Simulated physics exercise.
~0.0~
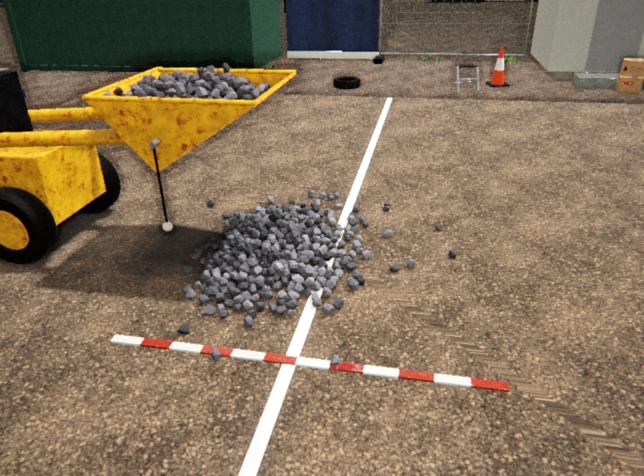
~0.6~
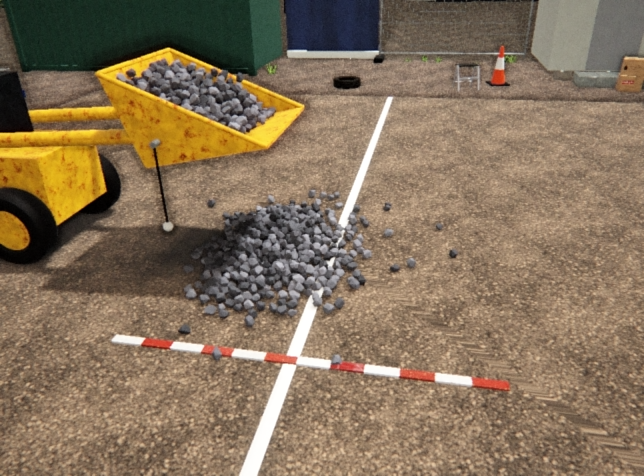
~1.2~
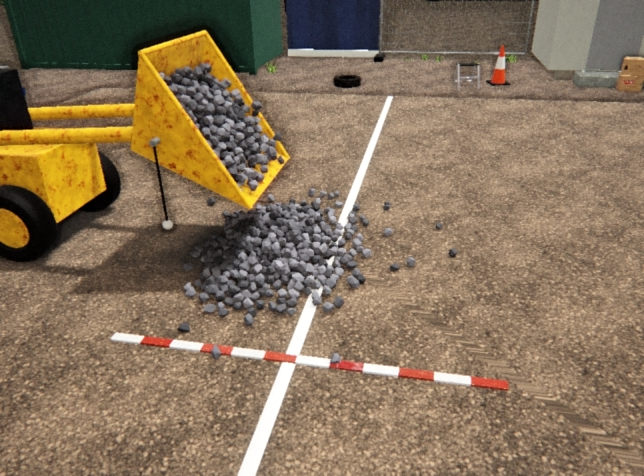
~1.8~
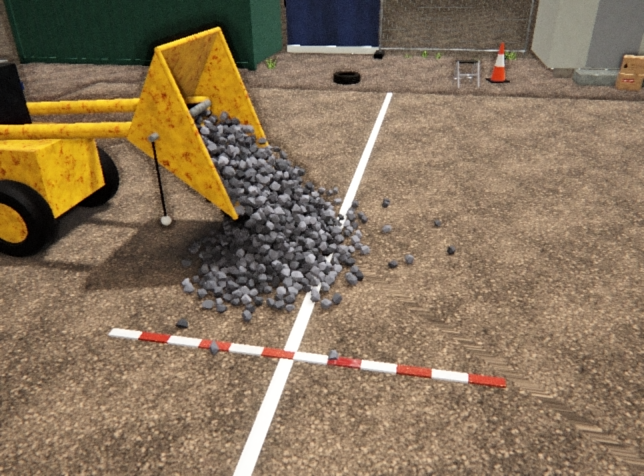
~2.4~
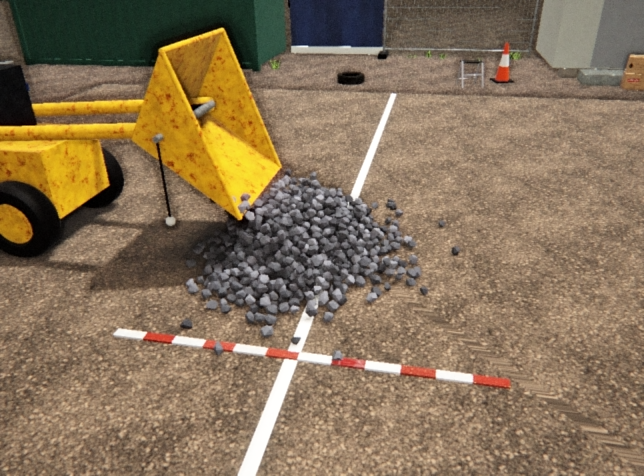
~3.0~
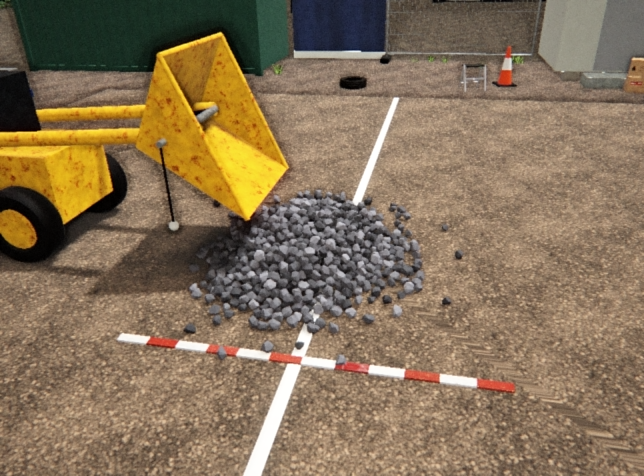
A yellow loader's bucket full of grey stones tipped steadily forward over a pile already lying on the brown ground, and the stones slid out onto it, leaving the bucket empty and a bigger heap spread further across the white line.
